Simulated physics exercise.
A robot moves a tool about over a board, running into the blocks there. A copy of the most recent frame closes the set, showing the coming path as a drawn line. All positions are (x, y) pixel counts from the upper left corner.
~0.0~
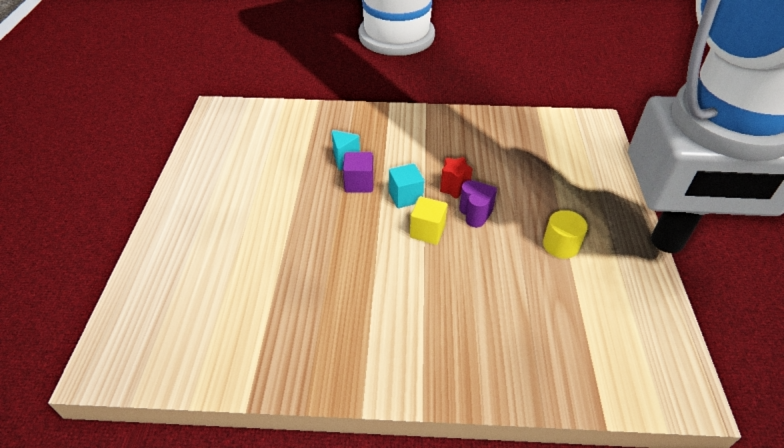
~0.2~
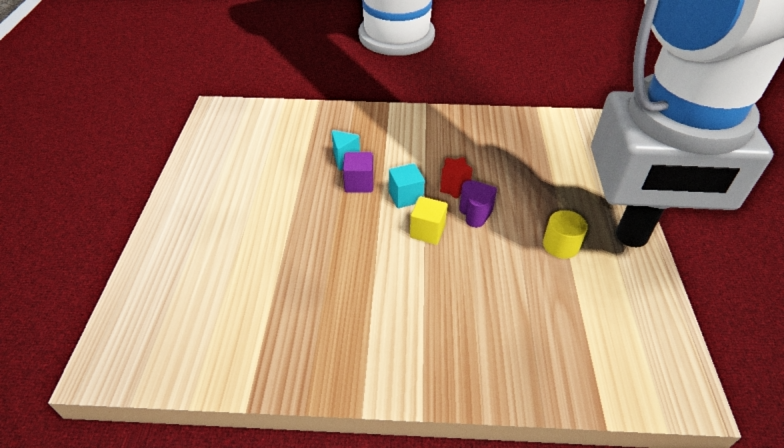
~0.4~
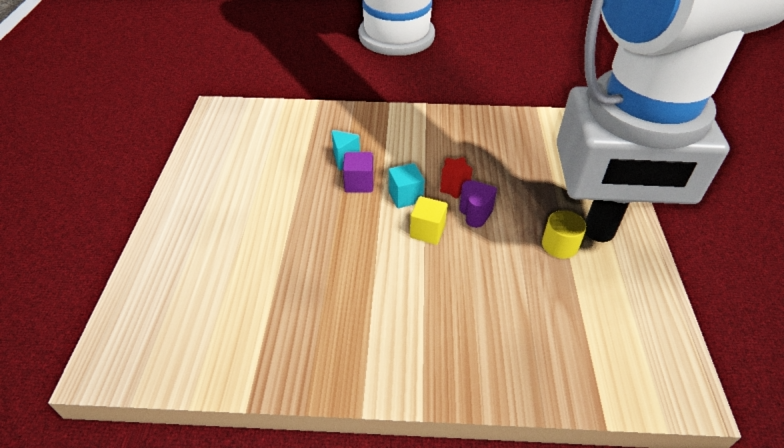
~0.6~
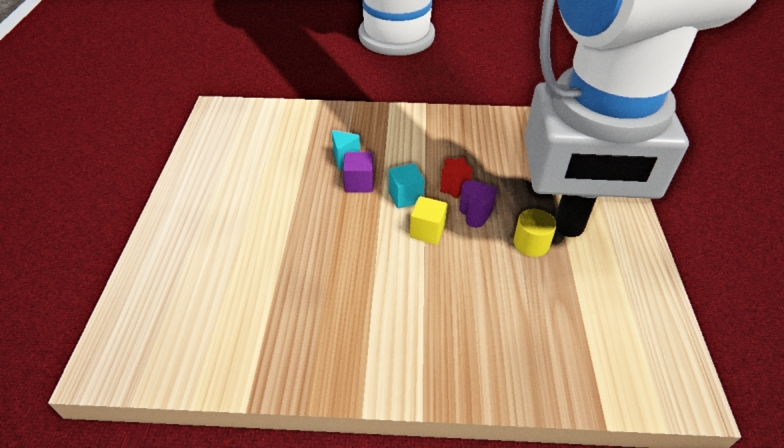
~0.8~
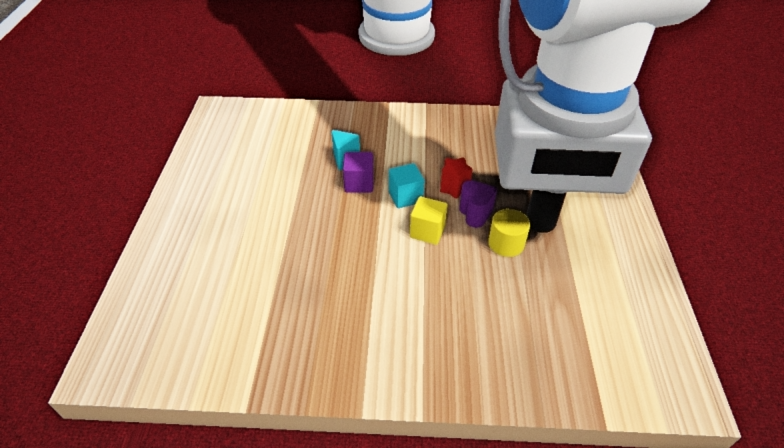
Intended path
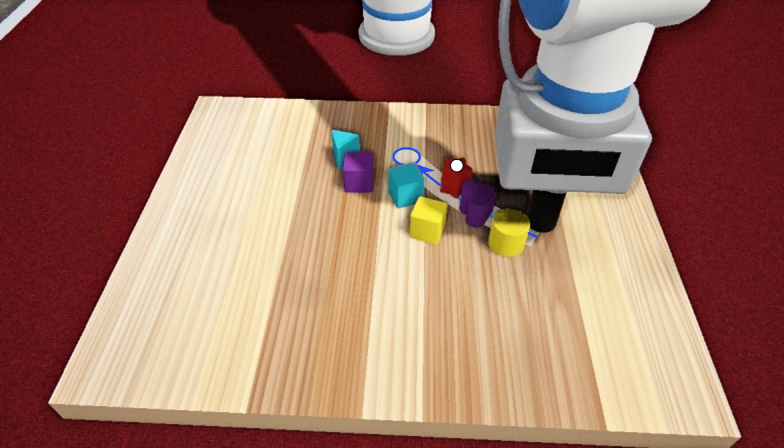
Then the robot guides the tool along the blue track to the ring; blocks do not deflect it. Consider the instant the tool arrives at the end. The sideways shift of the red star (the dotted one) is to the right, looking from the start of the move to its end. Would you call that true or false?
This is true.
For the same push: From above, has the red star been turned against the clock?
I'd say no.
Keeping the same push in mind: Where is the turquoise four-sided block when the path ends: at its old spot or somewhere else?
Moved.
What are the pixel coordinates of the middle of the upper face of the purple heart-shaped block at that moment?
I think it will end close to (428, 180).
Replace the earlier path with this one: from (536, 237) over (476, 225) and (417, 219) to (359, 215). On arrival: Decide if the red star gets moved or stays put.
At the moment the path ends, the red star no longer stands where it did.
The drawn path runs from (536, 237) by way of (484, 212) and (440, 185) to (407, 157); the dot is on the red star.
What follows on the original path. One third of the way, tool (485, 198); purple heart-shaped block (458, 186), turned 20° anticlockwise; yellow disc (493, 220).
Two thirds of the way, tool (441, 171); turquoise four-sided block (397, 175), turned 30° clockwise; red star (439, 146), turned 35° clockwise; purple heart-shaped block (428, 180), turned 75° anticlockwise; yellow disc (493, 220).
At the end, tool (407, 143); turquoise four-sided block (397, 175), turned 30° clockwise; red star (429, 127), turned 100° clockwise; purple heart-shaped block (428, 180), turned 75° anticlockwise; yellow disc (493, 220).
